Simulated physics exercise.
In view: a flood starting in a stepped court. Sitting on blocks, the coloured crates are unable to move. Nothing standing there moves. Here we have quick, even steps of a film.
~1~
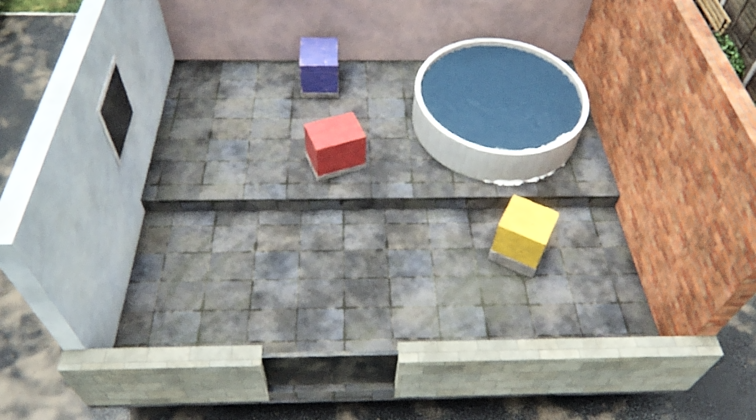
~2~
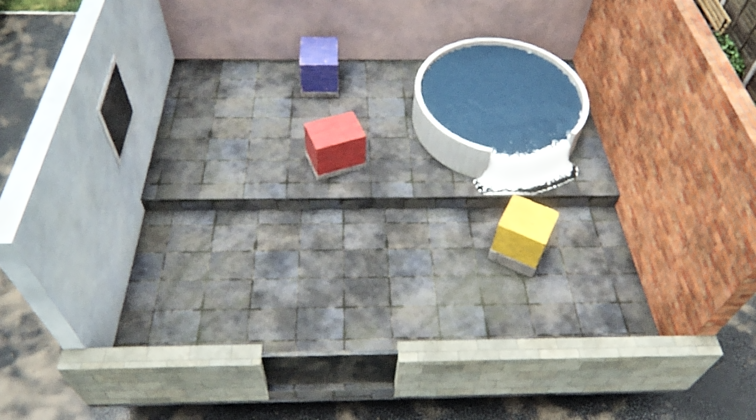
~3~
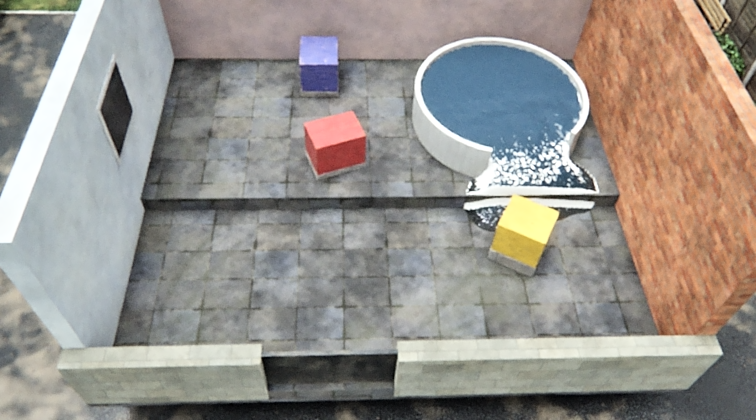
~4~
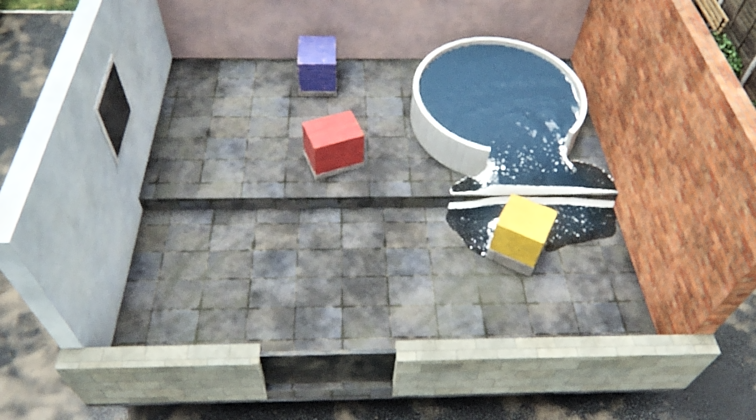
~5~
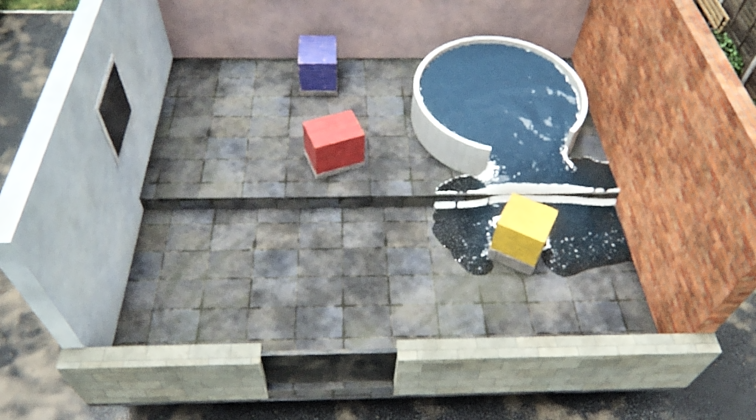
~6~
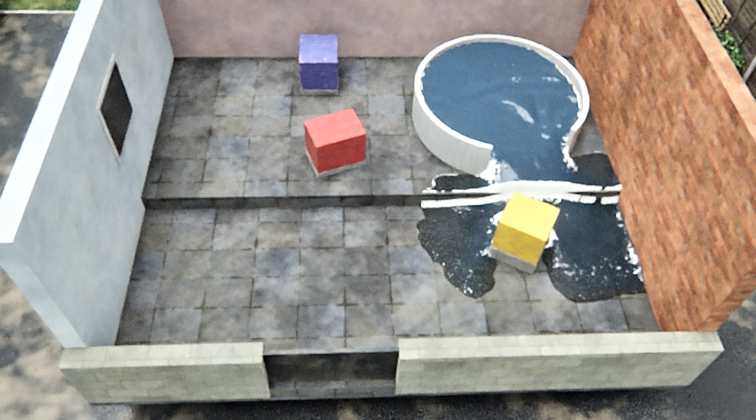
Water pouring from a gap in a round pool, running over the step and spreading around a still yellow crate.
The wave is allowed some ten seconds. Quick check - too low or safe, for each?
Yellow crate too low; blue crate safe; red crate safe.
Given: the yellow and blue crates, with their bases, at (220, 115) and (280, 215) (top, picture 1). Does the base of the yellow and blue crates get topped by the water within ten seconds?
My reading: The yellow one stays untouched, the blue one is flooded.
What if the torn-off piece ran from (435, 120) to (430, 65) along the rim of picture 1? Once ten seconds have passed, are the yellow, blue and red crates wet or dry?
Then the yellow crate is untouched, the blue crate gets flooded and the red crate gets flooded.
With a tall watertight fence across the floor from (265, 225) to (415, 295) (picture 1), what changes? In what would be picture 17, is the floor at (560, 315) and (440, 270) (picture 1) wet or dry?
Reached, reached.
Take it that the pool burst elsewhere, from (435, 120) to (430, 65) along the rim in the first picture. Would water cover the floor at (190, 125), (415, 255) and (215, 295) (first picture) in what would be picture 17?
Read off point by point, the answer is soaking, soaking, not soaked.
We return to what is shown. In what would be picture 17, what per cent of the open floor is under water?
About 35 per cent.
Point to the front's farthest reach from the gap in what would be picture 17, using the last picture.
Somewhere near (323, 368).
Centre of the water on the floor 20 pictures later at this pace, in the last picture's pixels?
Centre: Close to (494, 212).
A moment on, water covers 20 % of the floor; the yellow crate water round its plinth, the blue crate not reached, the red crate not reached.
Next, water covers 35 % of the floor; the yellow crate water round its plinth, the blue crate not reached, the red crate not reached.
Then, water covers 50 % of the floor; the yellow crate water round its plinth, the blue crate not reached, the red crate not reached.
Later, water covers 55 % of the floor; the yellow crate water round its plinth, the blue crate not reached, the red crate not reached.
In the end, water covers 55 % of the floor; the yellow crate was topped, the blue crate stayed above the water, the red crate stayed above the water.
